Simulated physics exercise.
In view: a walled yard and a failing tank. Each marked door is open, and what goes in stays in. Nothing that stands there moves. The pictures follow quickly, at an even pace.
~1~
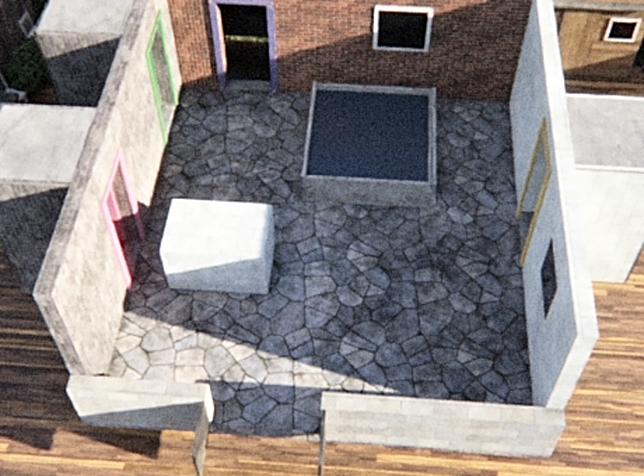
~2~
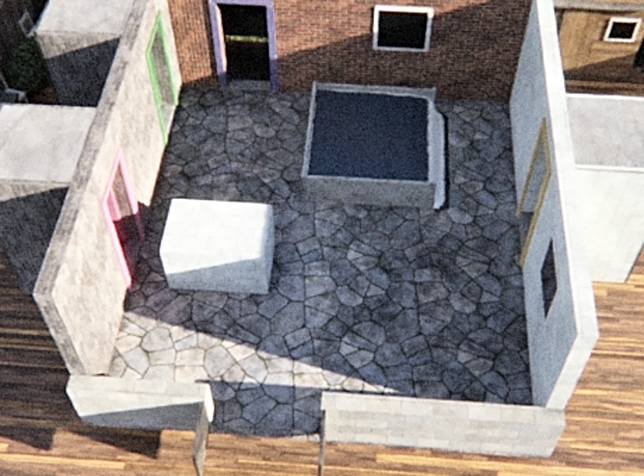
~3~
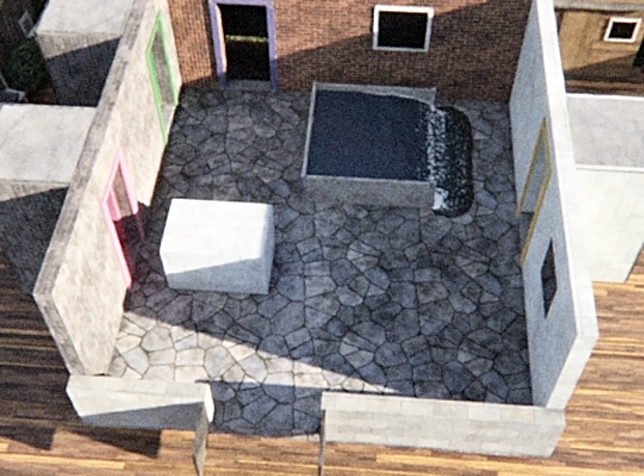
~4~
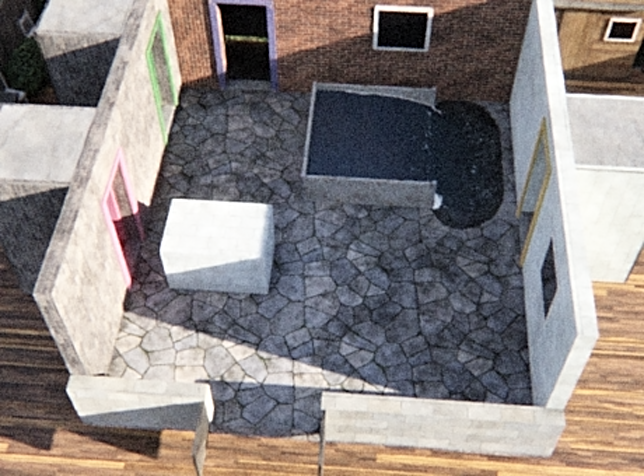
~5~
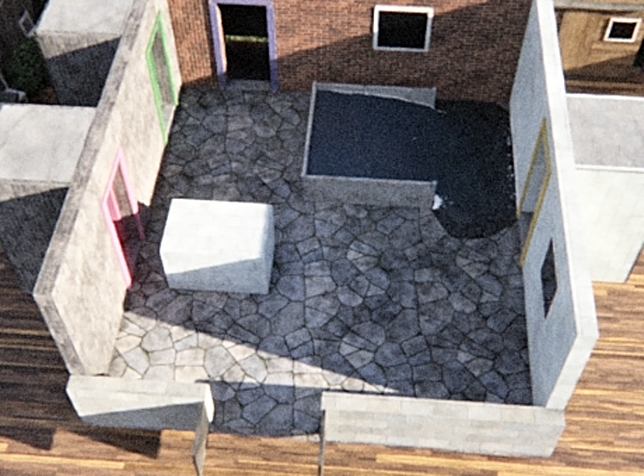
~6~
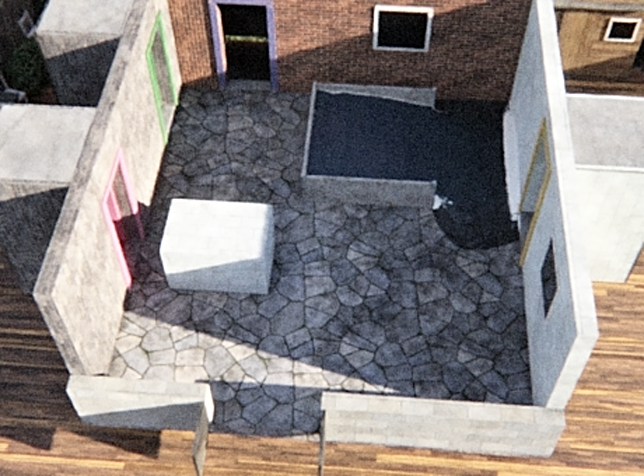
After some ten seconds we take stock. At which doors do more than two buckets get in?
The yellow door holds within the limit; the blue door holds within the limit; the green door holds within the limit; the pink door holds within the limit.
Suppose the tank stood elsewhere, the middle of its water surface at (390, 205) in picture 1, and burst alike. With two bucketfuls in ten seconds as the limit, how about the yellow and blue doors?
One by one: Yellow floods; blue takes less.
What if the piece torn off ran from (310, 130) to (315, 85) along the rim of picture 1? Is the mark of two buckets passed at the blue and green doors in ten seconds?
My reading: The blue one is over, the green one floods.
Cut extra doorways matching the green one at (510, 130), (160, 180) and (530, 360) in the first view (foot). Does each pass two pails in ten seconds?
As listed: Is over, takes less, takes less.
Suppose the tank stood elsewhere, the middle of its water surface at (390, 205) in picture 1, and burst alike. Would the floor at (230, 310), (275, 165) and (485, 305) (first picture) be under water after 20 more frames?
One after the other: Dry, no water, awash.
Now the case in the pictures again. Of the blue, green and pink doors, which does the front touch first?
The door marked blue.
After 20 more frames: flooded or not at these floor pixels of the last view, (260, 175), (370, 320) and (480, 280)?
In turn: No water, awash, wet.
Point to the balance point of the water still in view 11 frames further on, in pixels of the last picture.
Close to (436, 167).
A moment on, water covers 15 % of the floor; the yellow door wet at the sill, nothing in, the blue door not reached, the green door not reached, the pink door not reached.
Next, water covers 20 % of the floor; the yellow door wet at the sill, nothing in, the blue door not reached, the green door not reached, the pink door not reached.
Then, water covers 45 % of the floor; the yellow door under two buckets in, the blue door wet at the sill, nothing in, the green door not reached, the pink door not reached.
Later, water covers 70 % of the floor; the yellow door under two buckets in, the blue door under two buckets in, the green door wet at the sill, nothing in, the pink door wet at the sill, nothing in.
In the end, water covers 90 % of the floor; the yellow door under two buckets in, the blue door under two buckets in, the green door wet at the sill, nothing in, the pink door under two buckets in.
